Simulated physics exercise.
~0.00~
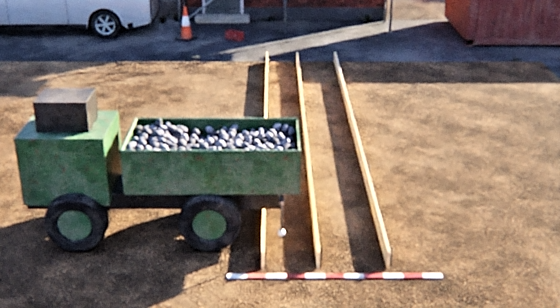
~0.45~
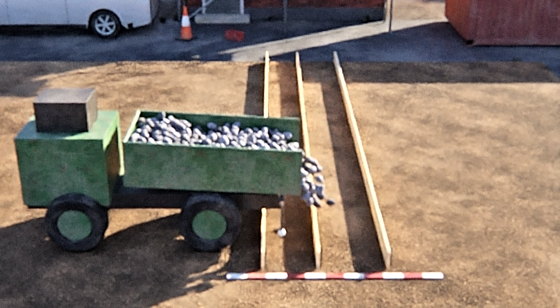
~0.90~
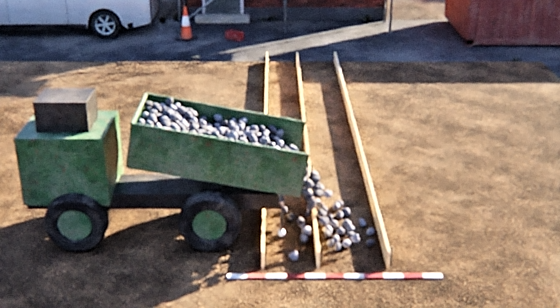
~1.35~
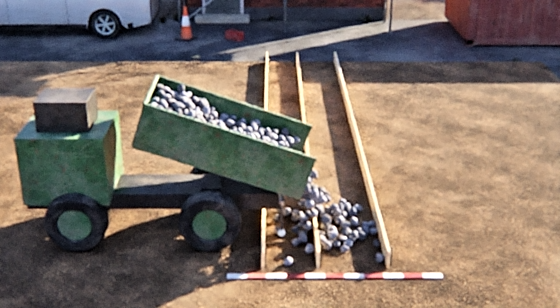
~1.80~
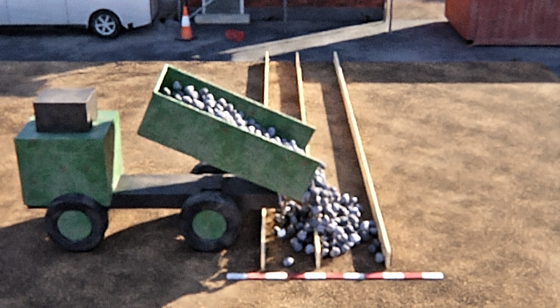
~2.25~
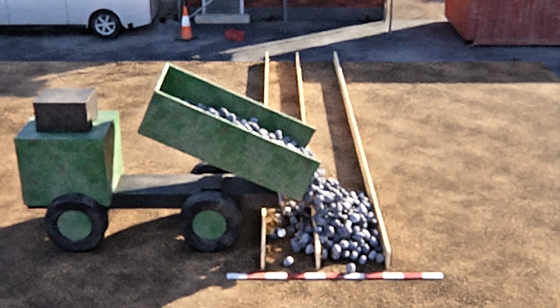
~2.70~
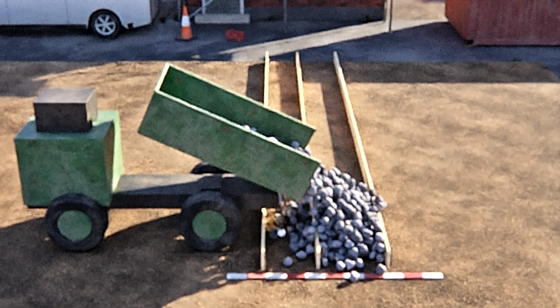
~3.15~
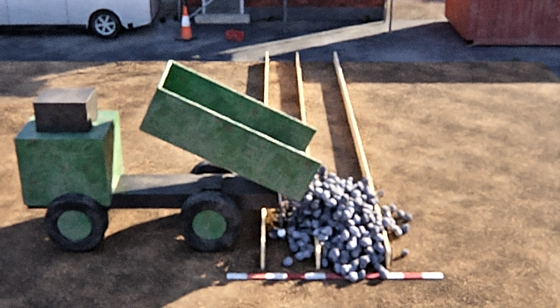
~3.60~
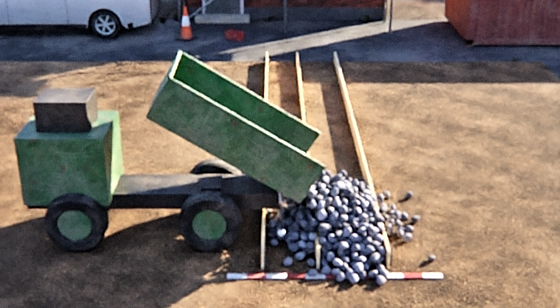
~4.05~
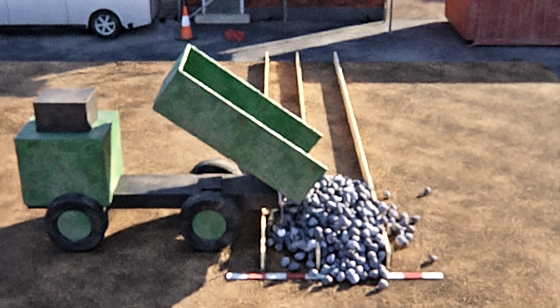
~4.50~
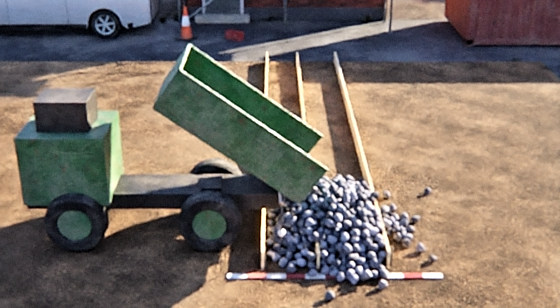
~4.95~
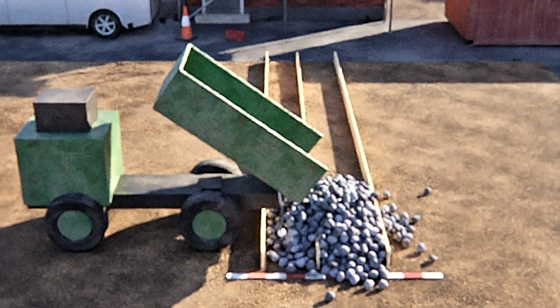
On a patch of bare brown ground beside a paved strip, a green tipper truck stands with its body full of rounded grey cobbles, next to three long boards laid on the ground and a red and white banded rod. The body begins to tilt, and the first stones drop from its right end between the boards. As it rises, more cobbles pour out and heap up, mostly in the far bay. The body pauses while stones keep sliding out, then tips steeper, and a few roll past the last board. It ends raised and empty above the settled pile.
